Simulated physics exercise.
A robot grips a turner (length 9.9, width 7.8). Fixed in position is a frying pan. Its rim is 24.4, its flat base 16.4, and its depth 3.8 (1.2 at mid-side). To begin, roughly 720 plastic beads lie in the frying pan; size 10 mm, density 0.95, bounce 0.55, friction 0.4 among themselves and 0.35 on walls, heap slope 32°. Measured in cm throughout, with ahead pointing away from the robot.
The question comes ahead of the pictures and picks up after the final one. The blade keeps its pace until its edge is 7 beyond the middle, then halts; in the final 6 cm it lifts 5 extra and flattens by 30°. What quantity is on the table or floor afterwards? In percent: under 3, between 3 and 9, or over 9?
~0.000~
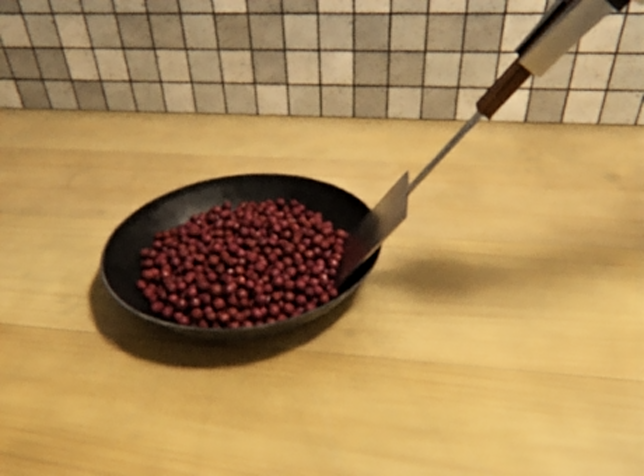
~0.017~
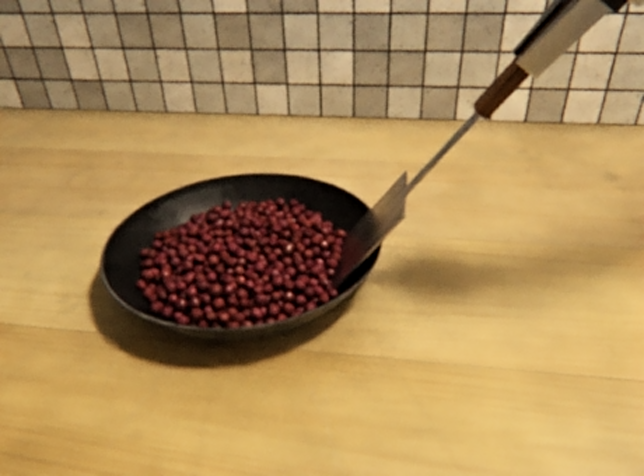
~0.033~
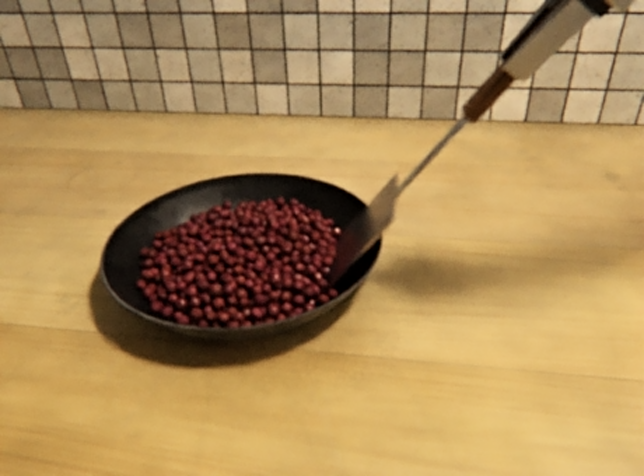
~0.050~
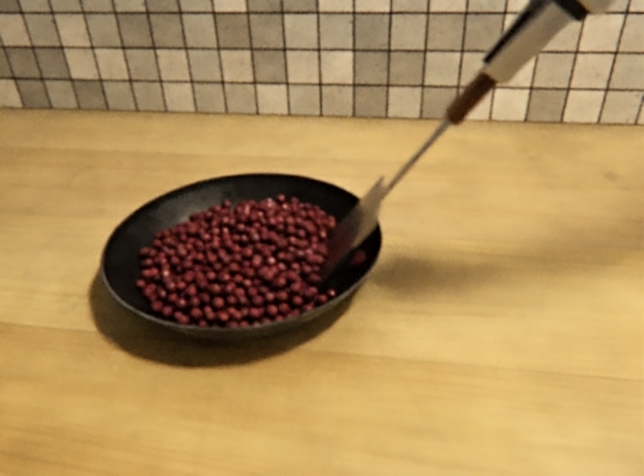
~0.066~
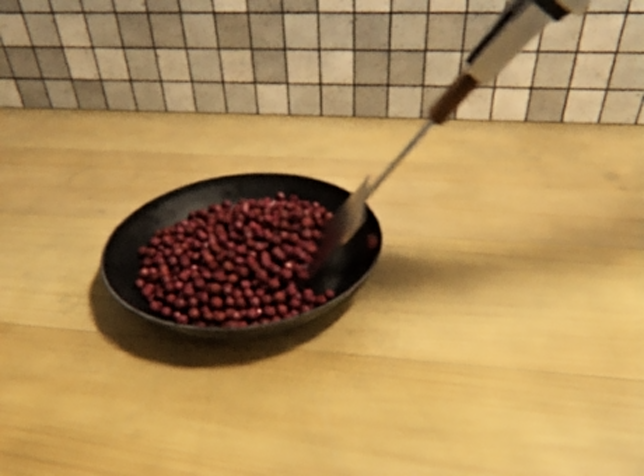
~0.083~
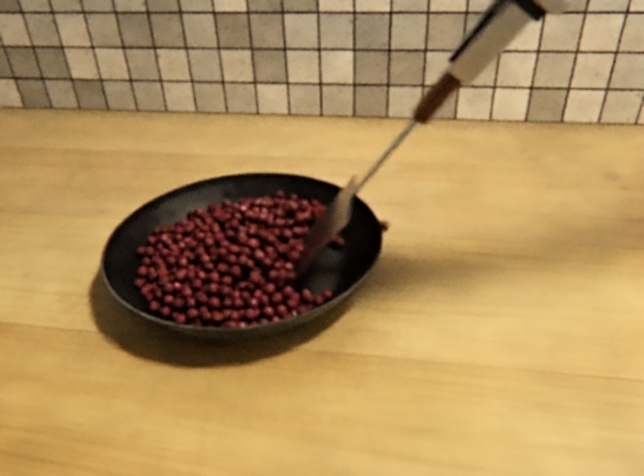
Over 9 percent.
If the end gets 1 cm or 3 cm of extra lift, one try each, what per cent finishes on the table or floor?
Close to 5 and 10 percent respectively.
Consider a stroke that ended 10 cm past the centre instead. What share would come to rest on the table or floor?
Then the share is near 25 in a hundred.
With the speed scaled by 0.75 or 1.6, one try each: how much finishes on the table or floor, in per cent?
About 5 and 25 per cent.
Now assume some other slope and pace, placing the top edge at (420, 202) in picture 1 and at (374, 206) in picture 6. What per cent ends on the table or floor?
Near 10 in a hundred.
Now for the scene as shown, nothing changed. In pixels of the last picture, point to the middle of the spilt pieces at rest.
Close to (16, 251) in pixels.
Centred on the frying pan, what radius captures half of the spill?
Distance, approx.: 28 cm.
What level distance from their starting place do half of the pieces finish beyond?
Somewhere about 2 centimetres, I'd say.
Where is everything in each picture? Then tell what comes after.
In the first frame, turner top edge at (408, 192), sloping 54°; upper third of the load around (250, 251), from x 140 to 345, top at y 205; 725 in the frying pan.
In the second frame, turner top edge at (405, 192), sloping 54°; upper third of the load around (250, 251), from x 140 to 345, top at y 205.
In the third frame, turner top edge at (395, 195), sloping 54°; upper third of the load around (251, 250), from x 140 to 345, top at y 200.
In the fourth frame, turner top edge at (381, 197), sloping 54°; upper third of the load around (253, 246), from x 140 to 360, top at y 200.
In the fifth frame, turner top edge at (366, 196), sloping 54°; upper third of the load around (250, 246), from x 140 to 370, top at y 195.
In the sixth frame, turner top edge at (352, 196), sloping 54°; upper third of the load around (249, 243), from x 140 to 385, top at y 195; 725 in the frying pan.
By 0.13 s, sloping 54°, highest piece 10 above the table; 723 in the frying pan, 2 on the blade or in flight.
By 0.19 s, sloping 41°, highest piece 11 above the table; 723 in the frying pan, 2 on the blade or in flight.
By 0.41 s, sloping 24°, highest piece 5 above the table; 641 in the frying pan, 84 on the table or floor.
By 1.46 s, sloping 24°, highest piece 4 above the table; 639 in the frying pan, 86 on the table or floor.
Final count, 639 in the frying pan, 86 on the table or floor. That is 12 % on the table or floor.
